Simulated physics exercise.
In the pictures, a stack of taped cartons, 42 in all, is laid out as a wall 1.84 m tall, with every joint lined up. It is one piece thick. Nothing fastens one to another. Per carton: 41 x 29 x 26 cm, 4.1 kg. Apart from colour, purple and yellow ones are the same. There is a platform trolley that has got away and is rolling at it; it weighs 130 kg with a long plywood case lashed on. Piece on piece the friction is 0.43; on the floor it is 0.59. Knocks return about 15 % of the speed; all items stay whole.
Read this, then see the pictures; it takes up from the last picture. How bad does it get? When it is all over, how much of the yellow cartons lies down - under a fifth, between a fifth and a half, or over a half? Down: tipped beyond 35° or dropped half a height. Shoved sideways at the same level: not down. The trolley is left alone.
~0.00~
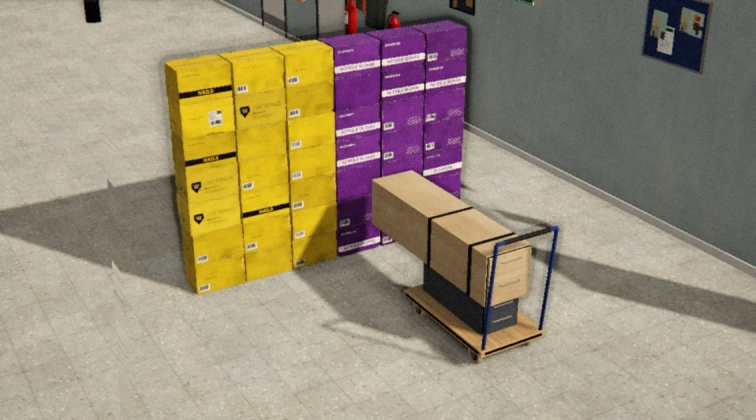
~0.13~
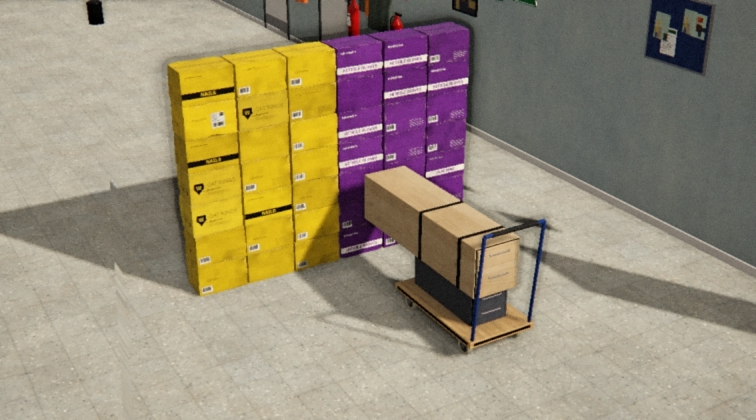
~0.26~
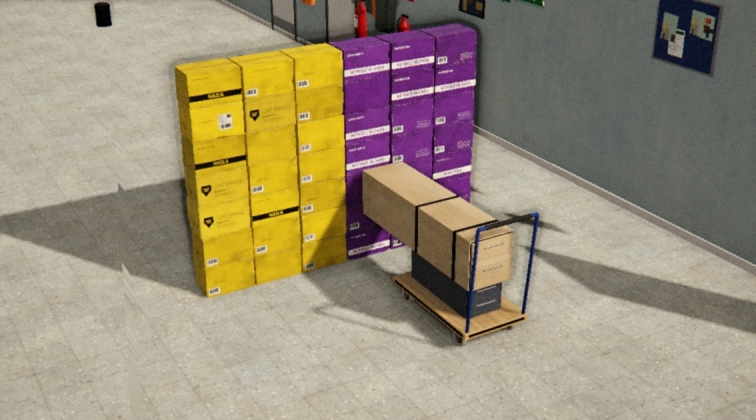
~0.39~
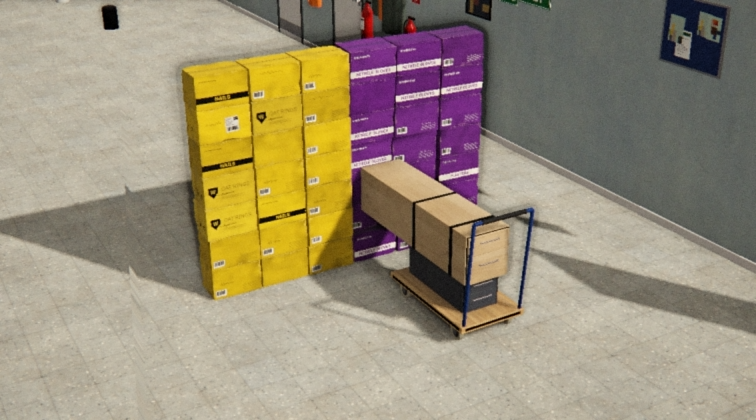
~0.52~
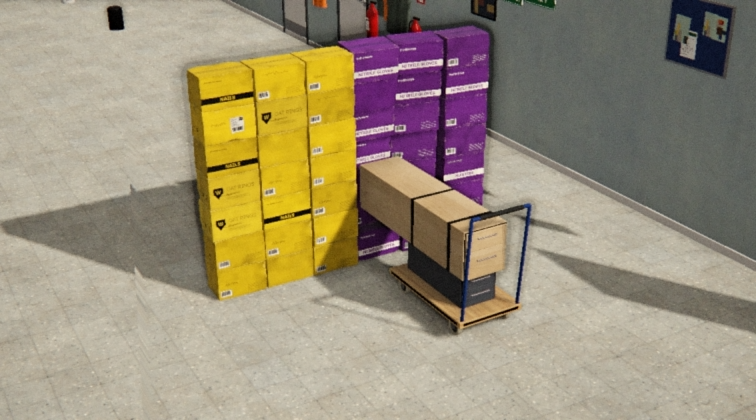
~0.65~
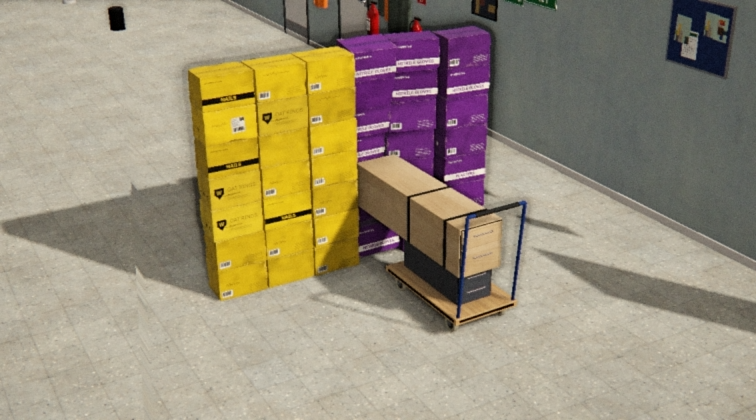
Down at the end: Under a fifth.
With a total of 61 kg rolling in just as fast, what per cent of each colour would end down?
Then purple 60, yellow 0 per cent.
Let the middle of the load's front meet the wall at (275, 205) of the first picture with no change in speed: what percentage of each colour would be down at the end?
Purple 0 %, yellow 60 %.
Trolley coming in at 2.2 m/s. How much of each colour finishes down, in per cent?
Purple 60%, yellow 0%.
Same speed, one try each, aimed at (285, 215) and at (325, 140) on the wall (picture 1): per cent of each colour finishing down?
First try then second: Purple 0 and 20, yellow 60 and 30 per cent.
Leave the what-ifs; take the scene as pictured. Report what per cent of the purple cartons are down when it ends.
For purple, it's 60%.
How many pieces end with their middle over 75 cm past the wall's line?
Roughly 8.
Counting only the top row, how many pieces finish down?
The number is 2.
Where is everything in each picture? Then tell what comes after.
In the first picture (each place is the centre of the face we see best; the camera pans a little), load (375, 196) 37 cm short of the wall; top yellow carton (259, 76); top purple carton (404, 53); all as stacked.
The second picture shows load (368, 190) 21 cm short of the wall; top yellow carton (262, 78).
The third picture shows load (366, 186) 59 mm short of the wall; top yellow carton (269, 80).
The fourth picture shows load (364, 183) 7 cm into the wall's line; top yellow carton (276, 82); steepest lean 3°, the carton at (374, 66); 9 have shifted.
The fifth picture shows load (363, 180) 16 cm into the wall's line; top yellow carton (281, 82); top purple carton (420, 58) moved 34 mm; steepest lean 6°, the carton at (376, 66); 13 have shifted.
The sixth picture shows load (360, 178) 22 cm into the wall's line; top yellow carton (282, 83); top purple carton (416, 56) moved 11 cm; 13 have shifted.
By 0.86 s, load 30 cm past the wall's line, still rolling; none of the 21 yellow cartons down (0 of 42 in all colours); top yellow carton unmoved; top purple carton tilted 6°.
By 1.14 s, load 37 cm past the wall's line, still rolling; none of the 21 yellow cartons down (7 of 42 in all colours); top yellow carton unmoved; top purple carton tilted 18°.
By 1.48 s, load 41 cm past the wall's line, still rolling; none of the 21 yellow cartons down (13 of 42 in all colours); top yellow carton unmoved; top purple carton tilted 53°, 53 cm lower.
By 1.88 s, load 42 cm past the wall's line, stopped; none of the 21 yellow cartons down (13 of 42 in all colours); top yellow carton unmoved; top purple carton on its side.
When it is over (3.4 s), load 42 cm past the wall's line, stopped; none of the 21 yellow cartons down (13 of 42 in all colours); top yellow carton unmoved; top purple carton on its side. That is 0 per cent. In pixels of the last frame, middles, top yellow carton near (274, 78), top purple carton near (327, 127).
